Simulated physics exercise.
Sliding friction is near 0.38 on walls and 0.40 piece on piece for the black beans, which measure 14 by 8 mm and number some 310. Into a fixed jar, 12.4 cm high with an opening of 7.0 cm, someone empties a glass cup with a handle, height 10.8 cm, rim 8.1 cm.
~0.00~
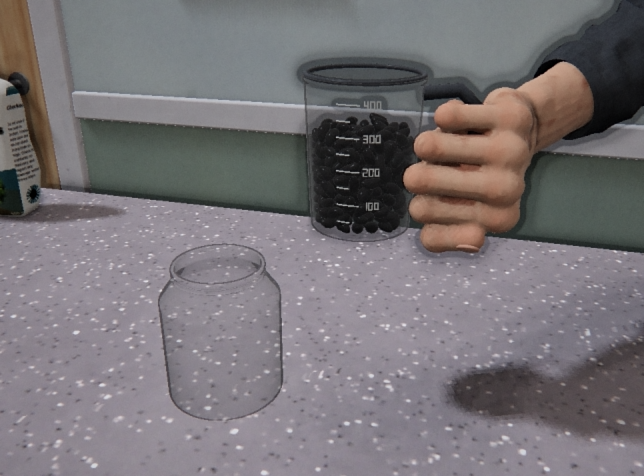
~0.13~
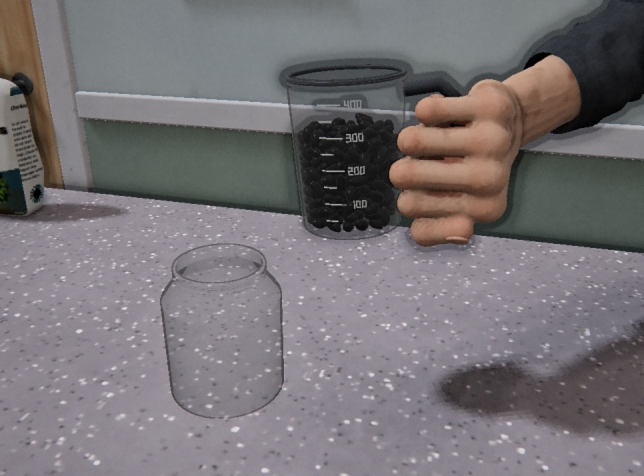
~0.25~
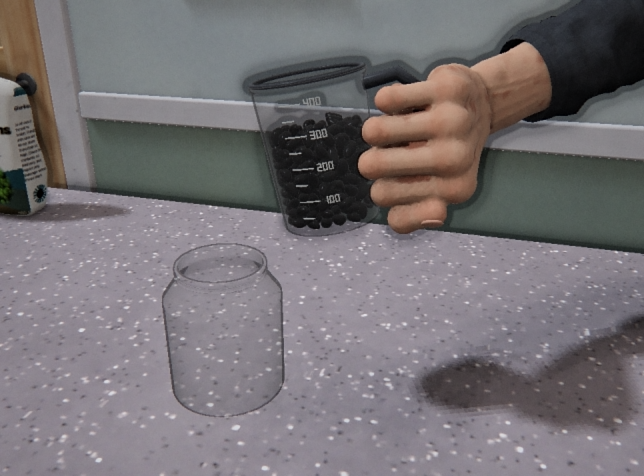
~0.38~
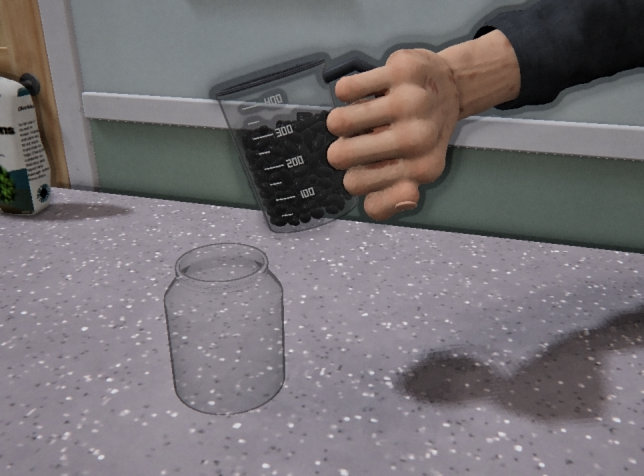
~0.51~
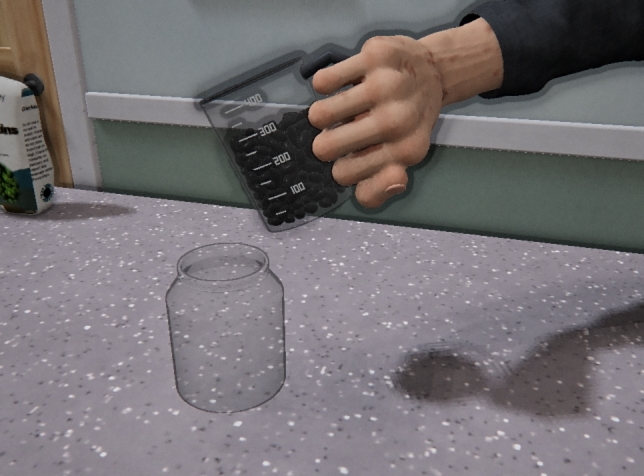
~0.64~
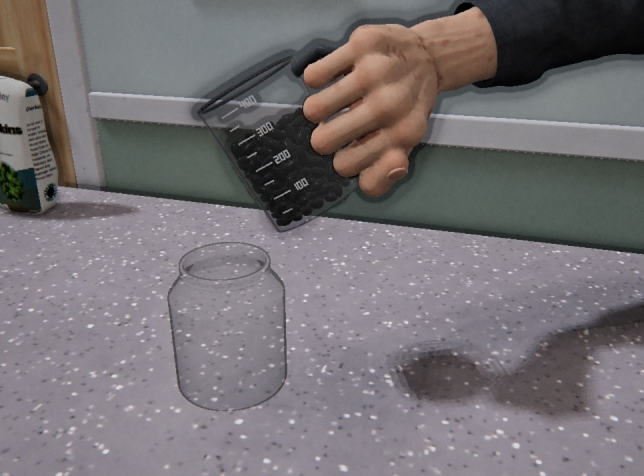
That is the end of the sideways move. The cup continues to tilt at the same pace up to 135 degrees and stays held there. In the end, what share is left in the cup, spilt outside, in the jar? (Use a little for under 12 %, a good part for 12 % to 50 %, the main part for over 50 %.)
Still above: A little. Spilt: A little. Jar: The main part.
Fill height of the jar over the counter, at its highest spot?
About 6.0 centimetres above the counter.
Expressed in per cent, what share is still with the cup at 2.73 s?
About 0 percent of the load.
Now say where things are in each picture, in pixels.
In the first picture, cup at (362, 151), tilt 0 degrees, lip at (308, 71), moved 0.0 cm; middle of the pieces at (355, 171); jar at (223, 326).
In the second picture, cup at (349, 151), tilt 4 degrees, lip at (290, 76), moved 1.0 cm; middle of the pieces at (343, 170).
In the third picture, cup at (320, 149), tilt 11 degrees, lip at (255, 83), moved 3.2 cm; middle of the pieces at (318, 169).
In the fourth picture, cup at (293, 148), tilt 18 degrees, lip at (223, 92), moved 5.4 cm; middle of the pieces at (293, 168).
In the fifth picture, cup at (281, 147), tilt 25 degrees, lip at (208, 101), moved 6.4 cm; middle of the pieces at (284, 167).
In the sixth picture, cup at (282, 148), tilt 32 degrees, lip at (206, 111), moved 6.4 cm; middle of the pieces at (287, 167); jar at (229, 321). Its pace works out near 55 degrees a second.
Then, at 1.51 s, tilt 80 degrees; the cup holds 100 %, the jar 0 %.
After 2.09 s, tilt 112 degrees; the cup holds 75 %, the jar 10 %.
After 2.73 s, tilt 135 degrees; the cup holds 0 %, the jar 100 %.
By 3.1 s all is still; still above 0 %, spilt 0 %, jar 100 %.
